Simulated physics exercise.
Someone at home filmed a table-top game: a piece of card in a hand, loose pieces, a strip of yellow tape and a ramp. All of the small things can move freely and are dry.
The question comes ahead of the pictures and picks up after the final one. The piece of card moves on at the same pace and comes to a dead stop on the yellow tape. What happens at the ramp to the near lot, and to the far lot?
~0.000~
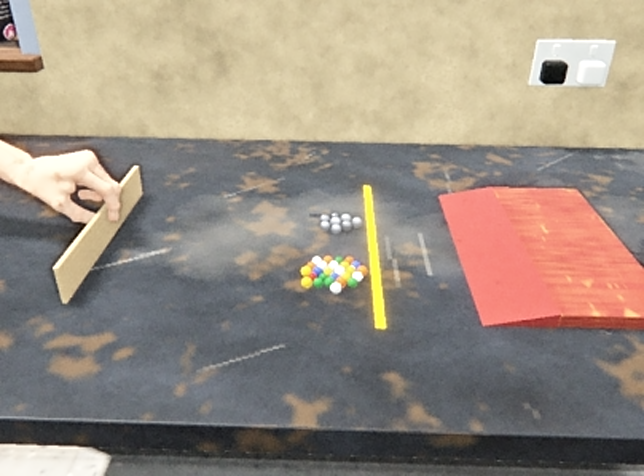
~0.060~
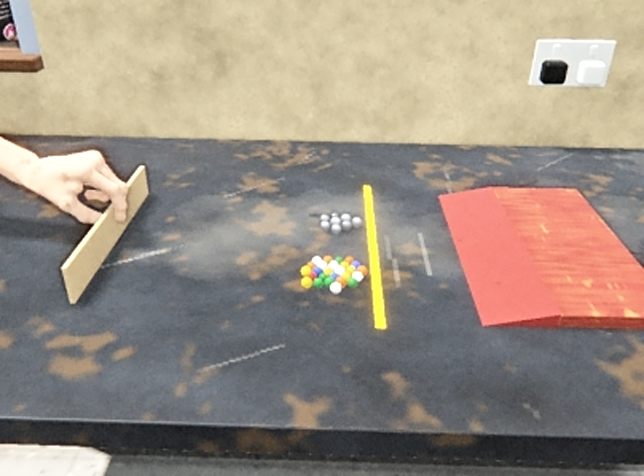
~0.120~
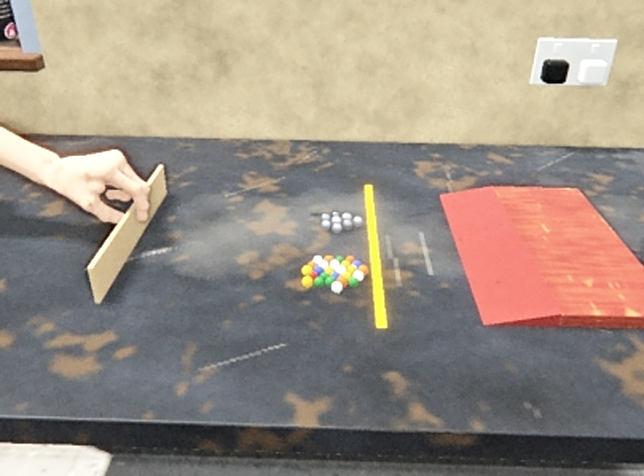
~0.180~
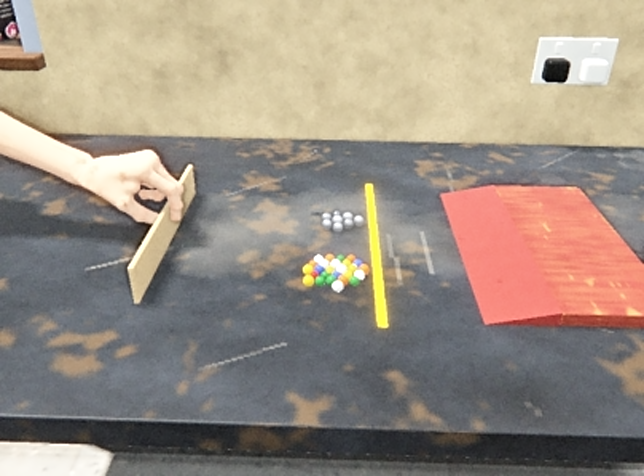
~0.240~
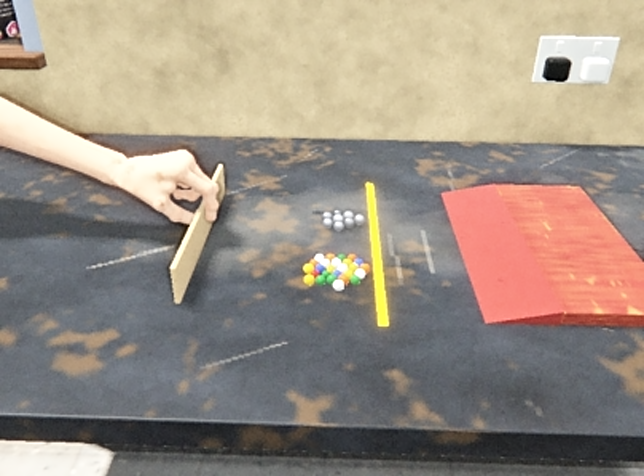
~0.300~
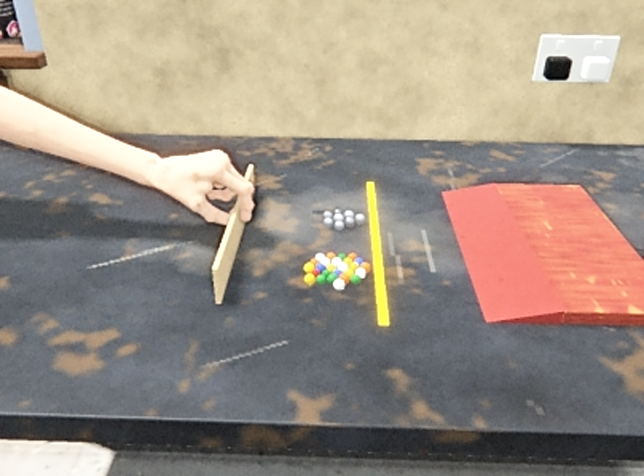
At the ramp, the near lot carries some over the top, the far lot carries some over the top.
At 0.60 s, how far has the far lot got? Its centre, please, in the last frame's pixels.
About (415, 228).
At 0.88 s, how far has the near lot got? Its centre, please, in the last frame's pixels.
Centre at approx. (552, 256).
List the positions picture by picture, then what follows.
The first frame shows piece of card at (67, 275), at rest; yellow tape at (368, 191); top of the ramp at (555, 304); near lot at (329, 272), some round plastic beads; far lot at (335, 222), a few steel balls.
The second frame shows piece of card at (75, 276); far lot at (335, 222).
The third frame shows piece of card at (100, 275); near lot at (330, 271).
The fourth frame shows piece of card at (139, 276); far lot at (337, 221).
The fifth frame shows piece of card at (179, 276); near lot at (331, 269).
The sixth frame shows piece of card at (220, 276); yellow tape at (371, 188); top of the ramp at (559, 301); near lot at (332, 269); far lot at (339, 219).
After 0.44 s, piece of card still moving, near (320, 210); near lot all short of the ramp; far lot all short of the ramp.
After 0.60 s, piece of card stopped at the yellow tape; near lot a small part on the ramp, most short of the ramp; far lot all short of the ramp.
After 0.88 s, piece of card stopped at the yellow tape; near lot about two thirds past the top, about a third on the ramp; far lot about two thirds past the top, about a third on the ramp.
By the end (1.8 s), piece of card stopped at the yellow tape; near lot nearly all past the top, a small part short of the ramp; far lot most past the top, a small part short of the ramp.
